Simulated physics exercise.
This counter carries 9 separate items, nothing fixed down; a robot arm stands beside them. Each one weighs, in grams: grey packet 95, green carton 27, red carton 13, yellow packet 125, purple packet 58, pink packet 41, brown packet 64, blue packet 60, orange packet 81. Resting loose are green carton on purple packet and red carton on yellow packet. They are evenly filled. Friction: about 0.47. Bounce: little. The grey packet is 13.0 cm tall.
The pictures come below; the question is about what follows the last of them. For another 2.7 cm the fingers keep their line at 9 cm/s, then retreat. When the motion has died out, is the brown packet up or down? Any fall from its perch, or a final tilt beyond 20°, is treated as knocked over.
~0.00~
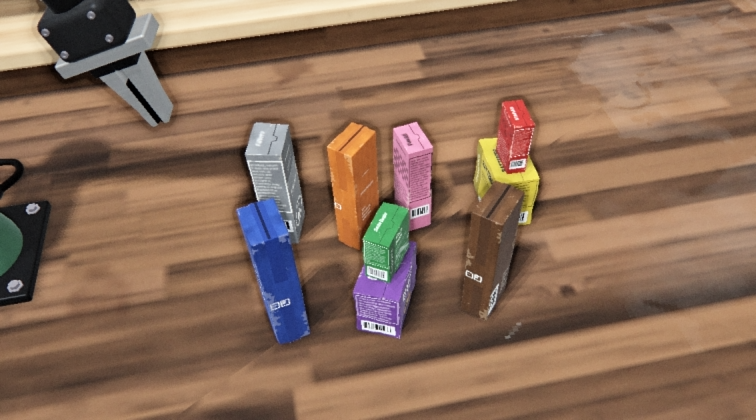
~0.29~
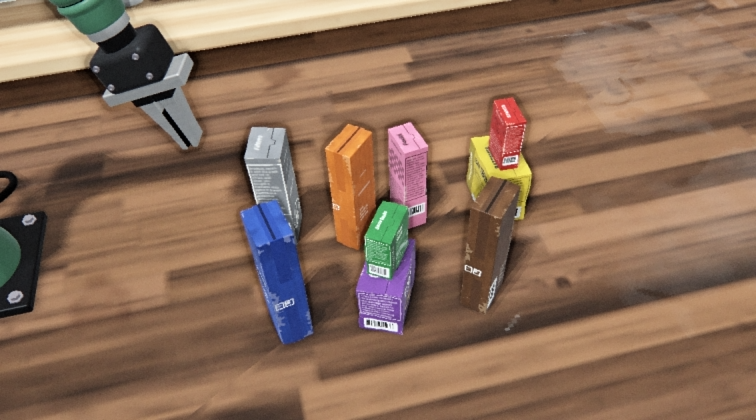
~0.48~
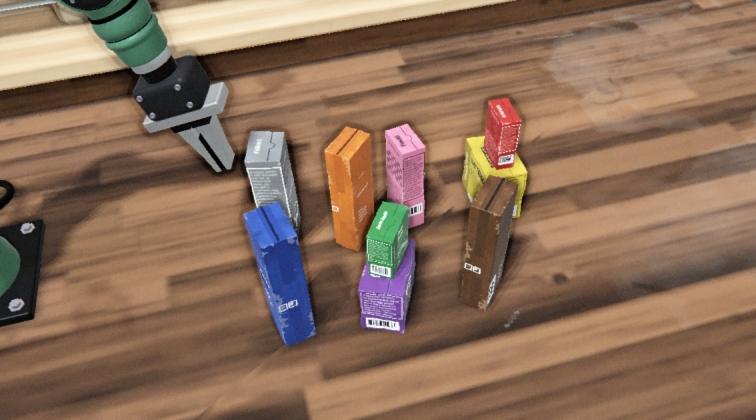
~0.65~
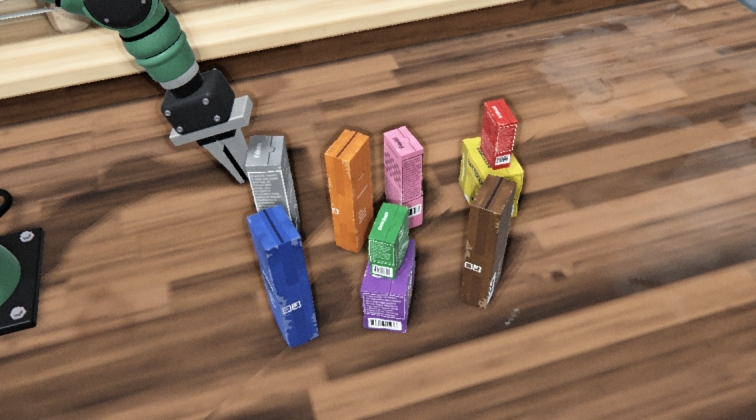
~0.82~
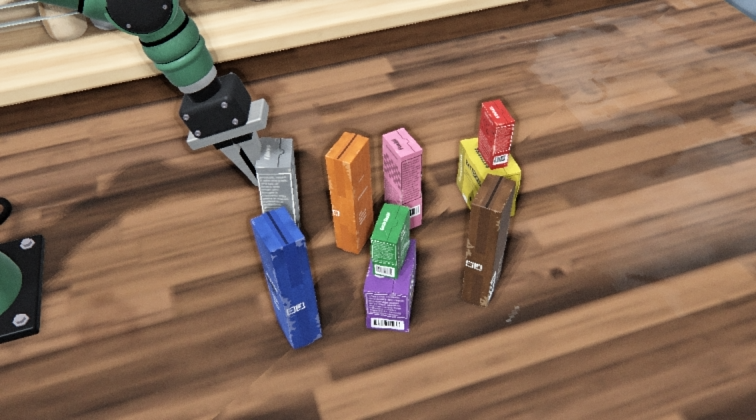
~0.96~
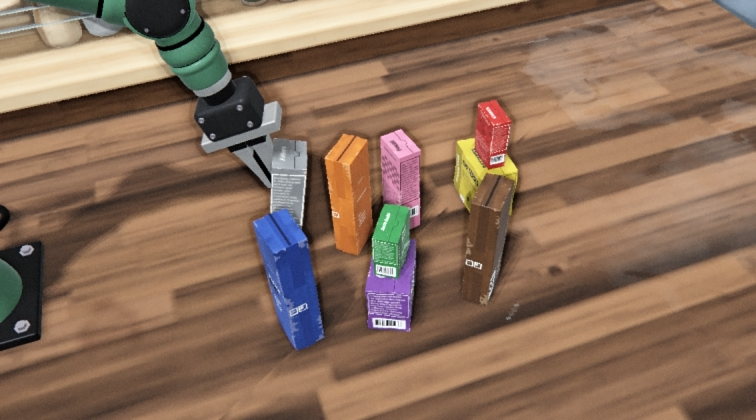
At the end the brown packet is tipped over.
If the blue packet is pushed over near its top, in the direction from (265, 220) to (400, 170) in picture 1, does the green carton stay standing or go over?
In the end the green carton is knocked flat.
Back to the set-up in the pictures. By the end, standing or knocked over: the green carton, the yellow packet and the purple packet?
The green carton stays on its base, the yellow packet stays on its base and the purple packet stays on its base.
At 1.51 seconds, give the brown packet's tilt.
Roughly 0 degrees.
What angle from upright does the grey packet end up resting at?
Roughly 70 degrees from upright.
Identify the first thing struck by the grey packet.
It is the orange packet.
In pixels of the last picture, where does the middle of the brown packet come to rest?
(588, 310).
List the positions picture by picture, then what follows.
In the first picture, has the fingertips at (147, 86); grey packet (278, 187) standing straight; brown packet (490, 255).
In the second picture, has the fingertips at (181, 115); grey packet (276, 190) standing straight; green carton (387, 240), red carton (506, 135).
In the third picture, has the fingertips at (215, 139); grey packet (276, 193) standing straight; yellow packet (493, 178), purple packet (388, 283).
In the fourth picture, has the fingertips at (239, 151); grey packet (276, 197) standing straight; pink packet (404, 180), blue packet (286, 281).
In the fifth picture, has the fingertips at (255, 154); grey packet (280, 199) 4° off upright; orange packet (352, 196).
In the sixth picture, has the fingertips at (268, 156); grey packet (287, 200) 10° off upright; brown packet (486, 243).
Around 1.21 s, orange packet and grey packet touch at 1.12 s; off upright grey packet 22°, orange packet 5°.
Around 1.51 s, off upright grey packet 56°, orange packet 50°, pink packet 4°.
Around 1.96 s, brown packet and orange packet touch at 1.54 s; yellow packet and pink packet touch at 1.62 s; off upright red carton 156°, brown packet 90°, orange packet 90°.
At rest, past 20° or fallen, grey packet, orange packet, pink packet, brown packet and red carton. Standing, blue packet, yellow packet, purple packet and green carton.
